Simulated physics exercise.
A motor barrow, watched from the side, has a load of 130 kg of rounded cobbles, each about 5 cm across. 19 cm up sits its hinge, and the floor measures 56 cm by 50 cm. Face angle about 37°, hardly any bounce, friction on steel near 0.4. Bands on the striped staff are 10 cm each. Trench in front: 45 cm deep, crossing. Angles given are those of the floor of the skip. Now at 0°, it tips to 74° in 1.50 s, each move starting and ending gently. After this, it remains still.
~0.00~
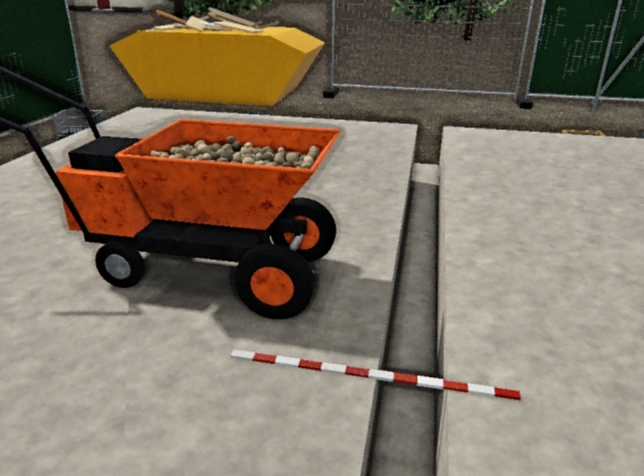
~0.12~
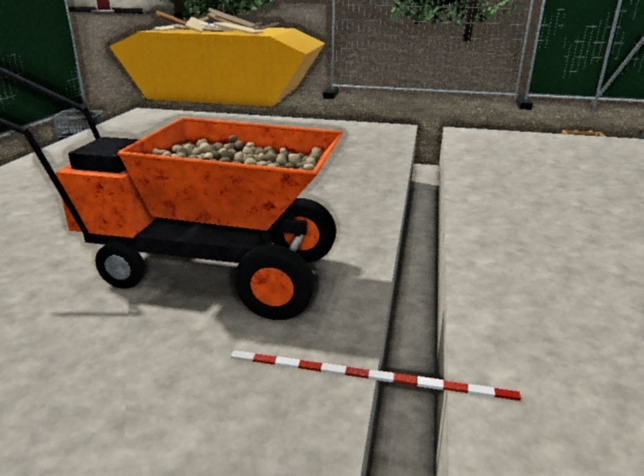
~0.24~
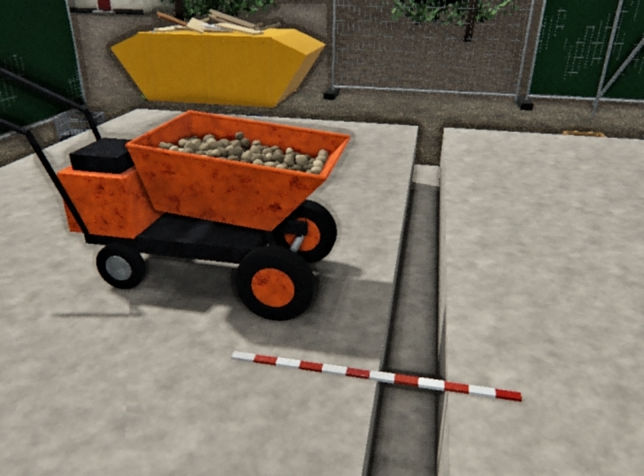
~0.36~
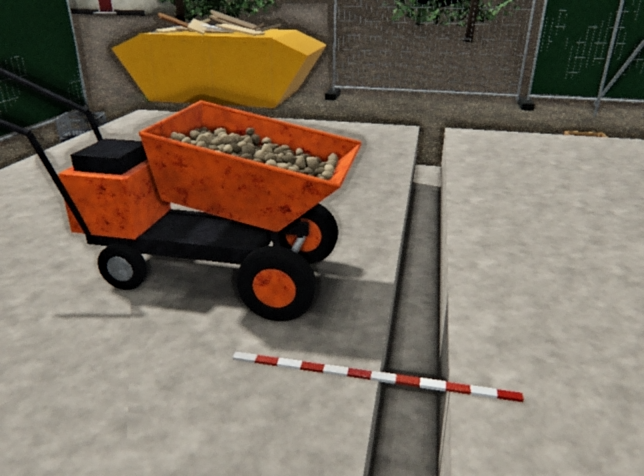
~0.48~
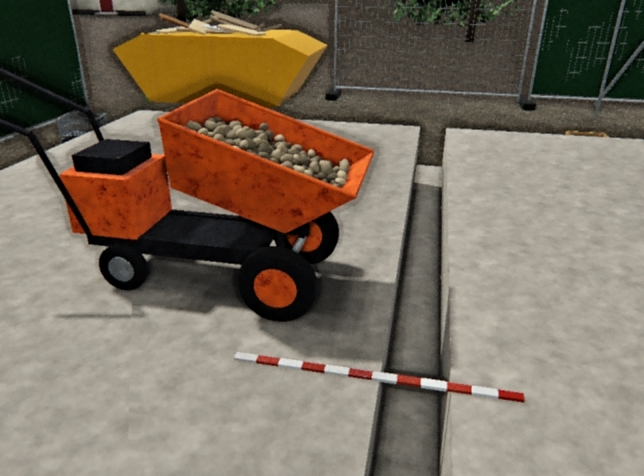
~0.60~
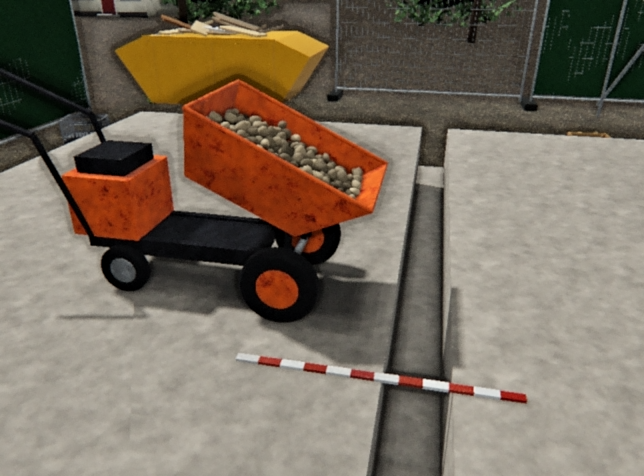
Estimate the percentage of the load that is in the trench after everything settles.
Roughly 65 per cent of the load.
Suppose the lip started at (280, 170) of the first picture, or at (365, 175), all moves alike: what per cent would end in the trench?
Roughly 95 percent for the first, and 15 percent for the second.
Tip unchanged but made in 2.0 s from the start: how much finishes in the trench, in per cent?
Something close to 70 per cent.
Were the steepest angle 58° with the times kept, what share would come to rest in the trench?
It would be near 45 per cent.
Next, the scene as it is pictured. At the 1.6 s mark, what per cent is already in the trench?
About 30%.
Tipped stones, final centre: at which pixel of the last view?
Somewhere around (434, 353) in the last picture.
After 1.1 s the floor is at 62°; 100 % in the skip; the foremost stones are at (411, 250).
After 1.6 s the floor is at 74°; 52 % in the skip, 28 % in the trench, 20 % past the trench; the foremost stones are at (535, 322).
After 2.0 s the floor is at 74°; 20 % in the skip, 45 % in the trench, 35 % past the trench; the foremost stones are at (641, 349).
After 3.9 s the floor is at 74°; 0 % in the skip, 65 % in the trench, 35 % past the trench; the foremost stones are past the picture's edge.
